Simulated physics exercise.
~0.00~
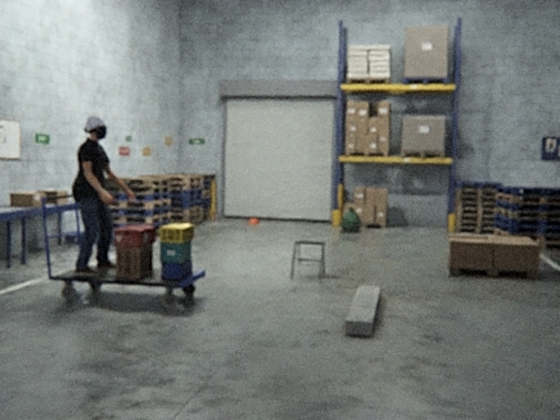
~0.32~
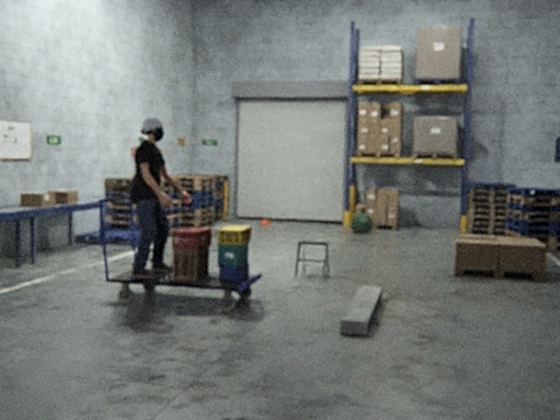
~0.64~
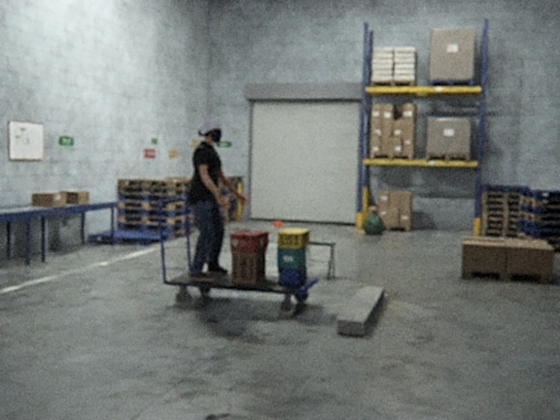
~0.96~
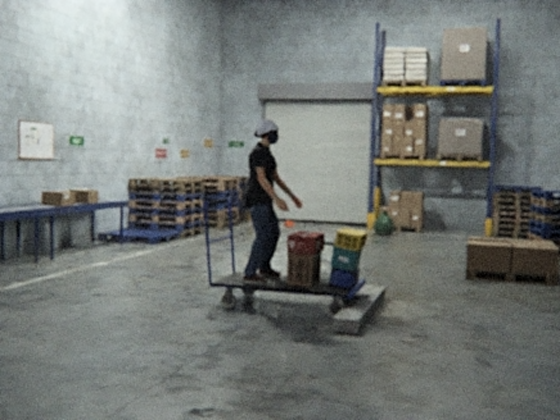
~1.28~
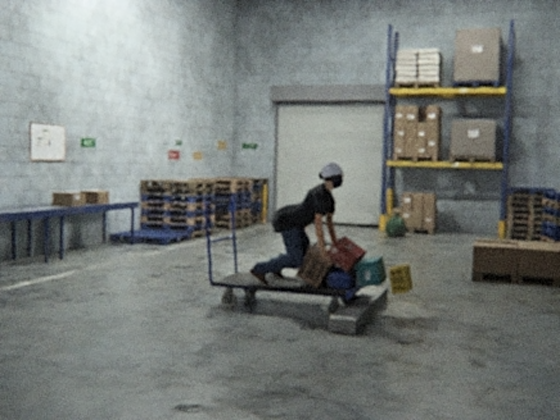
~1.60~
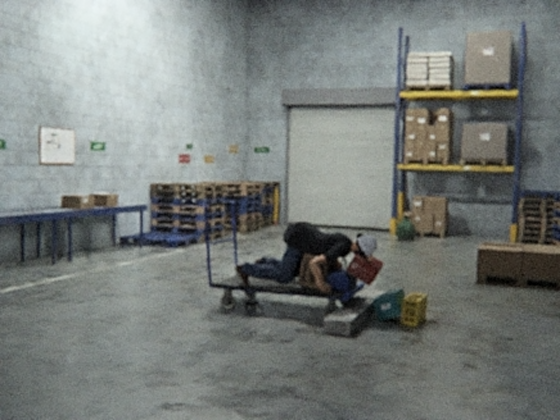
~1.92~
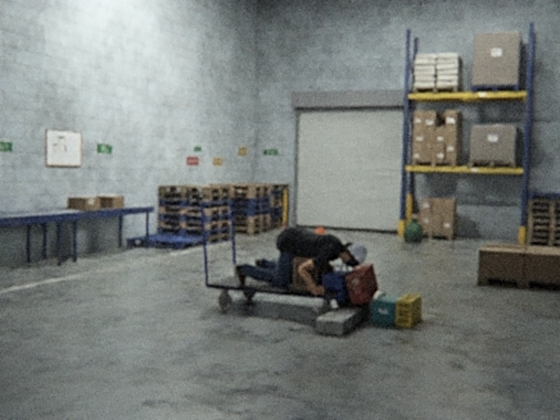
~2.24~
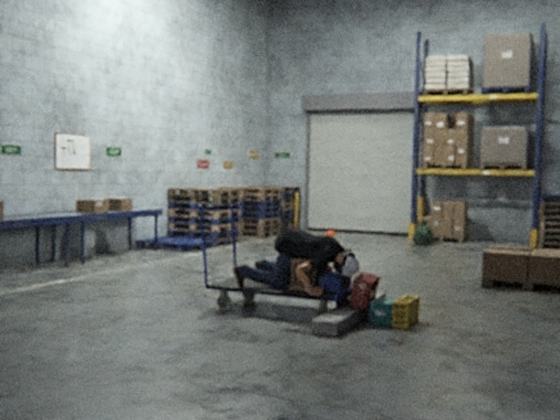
A flat cart with a blue handle rolls right across a warehouse floor, carrying a standing worker in a dark shirt and light cap behind a loose group of colorful crates and cases. Its front wheels meet a low concrete block and it stops abruptly. The worker pitches forward onto the load, knees dropping to the deck, as the yellow and teal containers tumble over the front. The red one tips and slides off after them. The worker ends folded face down over the remaining brown crate and blue case, hips still above the deck, with the three fallen pieces beyond the rim.
